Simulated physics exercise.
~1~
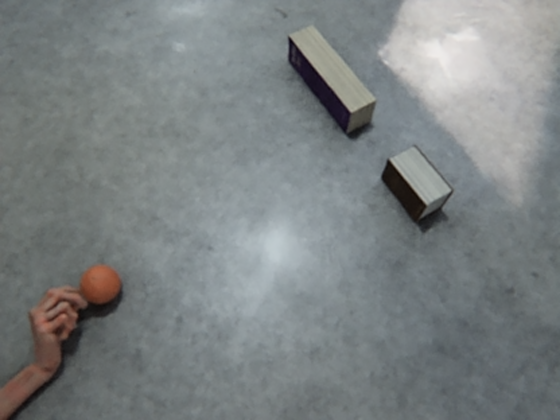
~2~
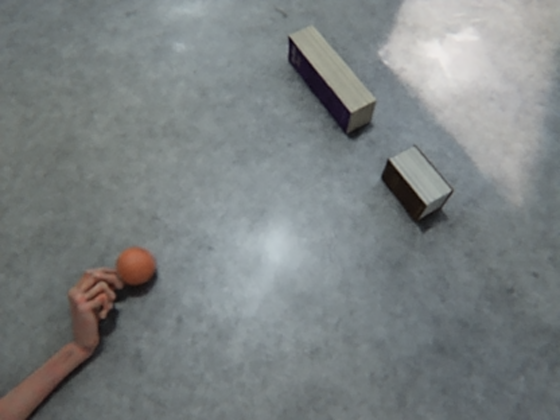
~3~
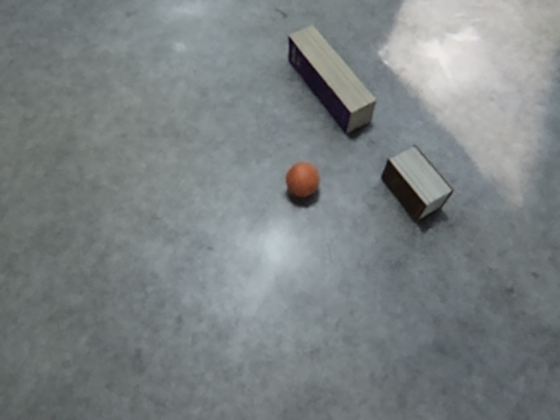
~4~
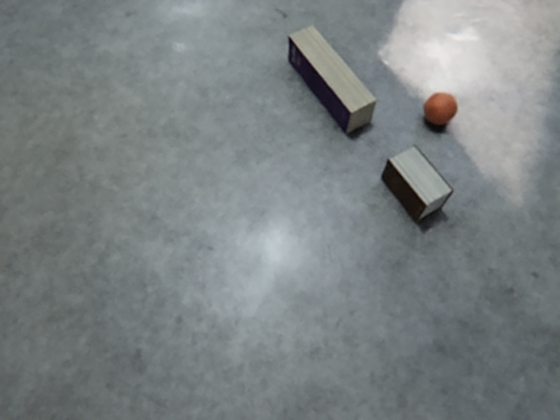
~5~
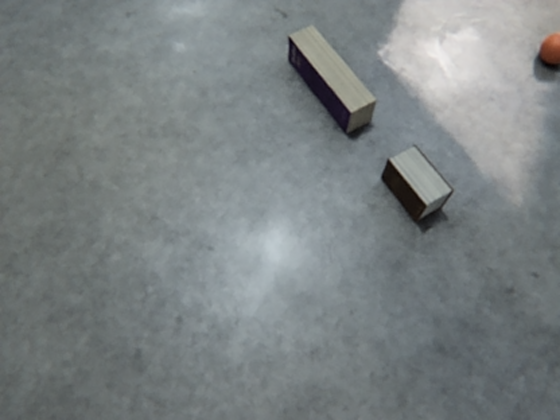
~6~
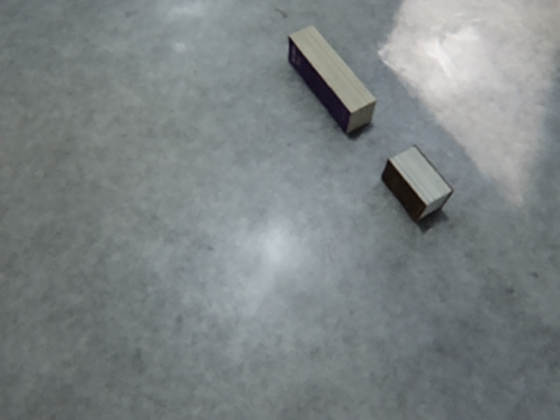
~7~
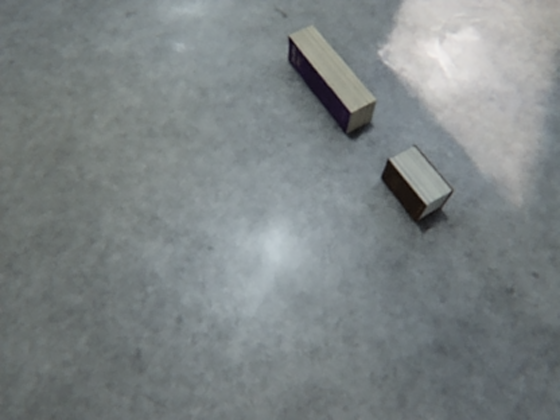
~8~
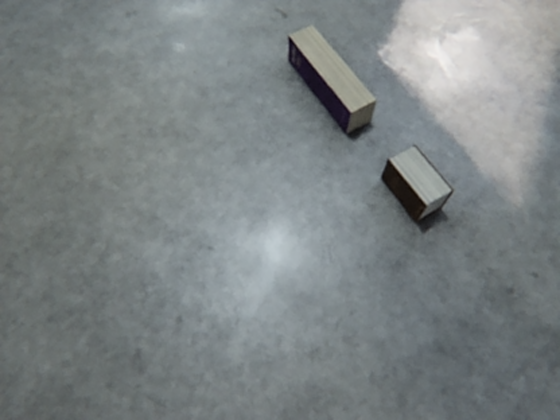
The footage shows a hand at the lower left rolling an orange ball-like object across a grey floor toward a purple book and a brown book. It travels right and upward, passes through the gap between them, and leaves view at the right while both books stay still.
